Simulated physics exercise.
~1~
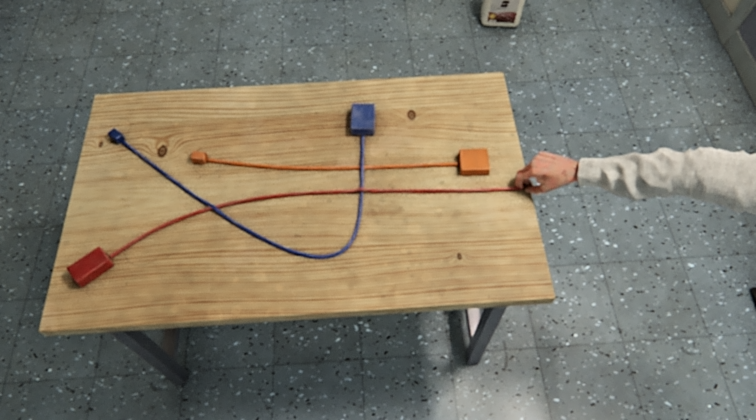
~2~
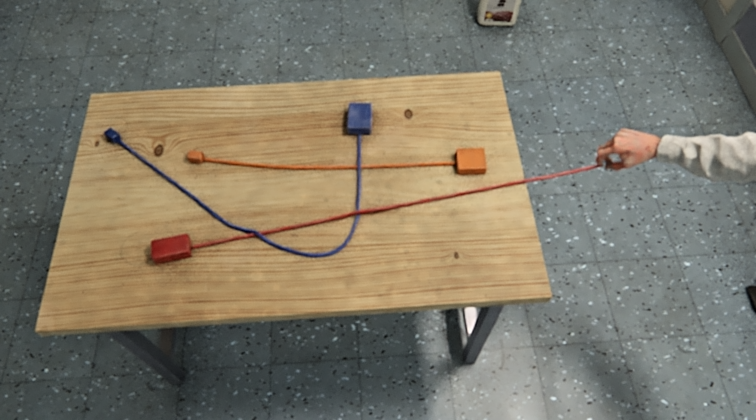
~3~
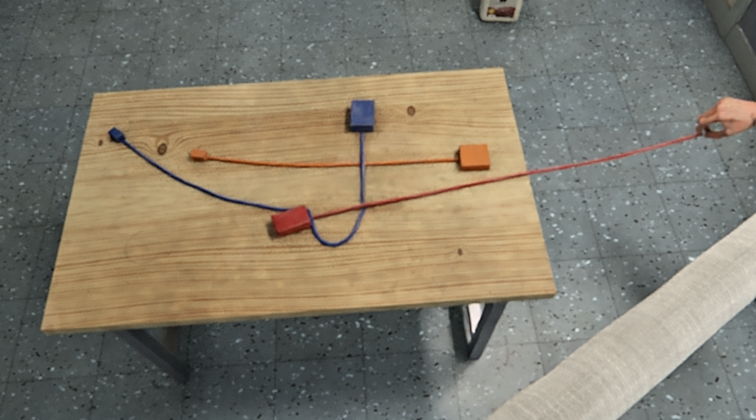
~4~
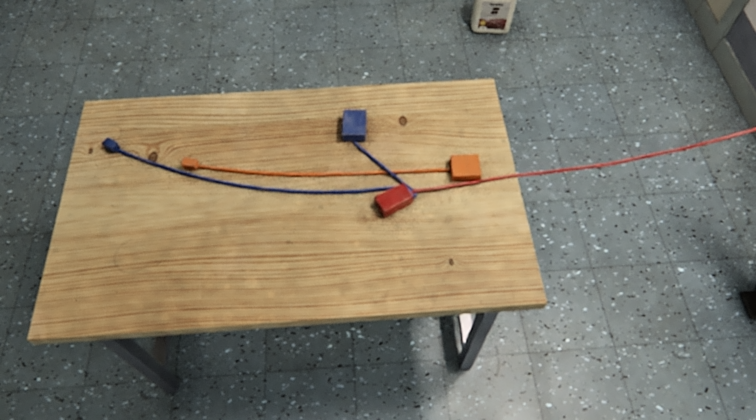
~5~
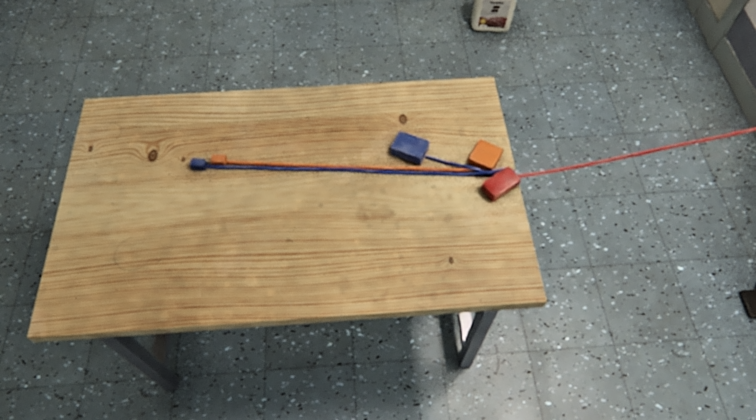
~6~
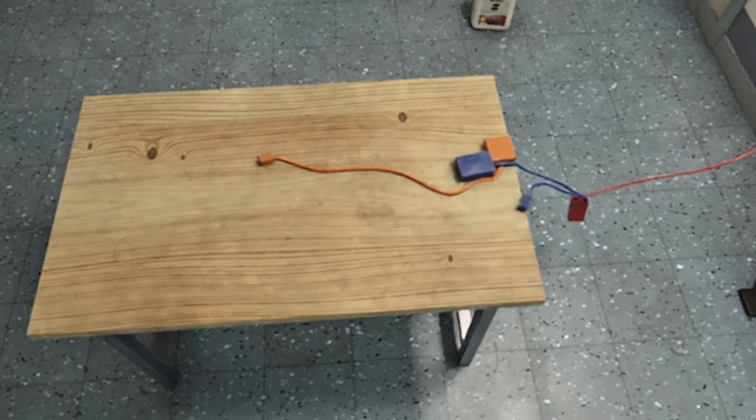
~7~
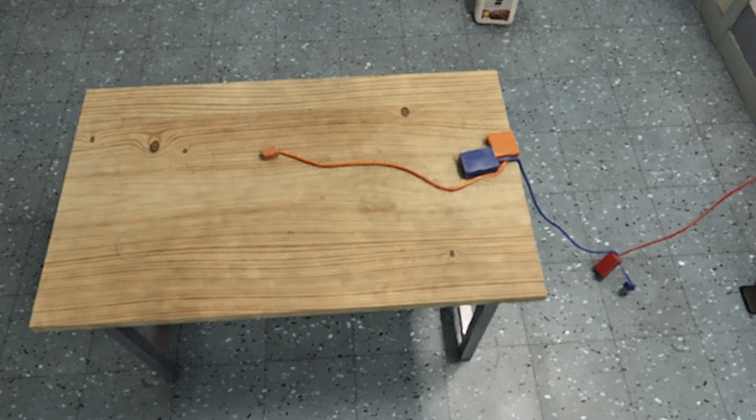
We see a hand pull the red lead rightwards across a wooden table, its charger catching the blue lead and dragging it along, shifting the blue and orange chargers to the right edge, until the red charger and blue plug hang off while both other chargers stay on top.
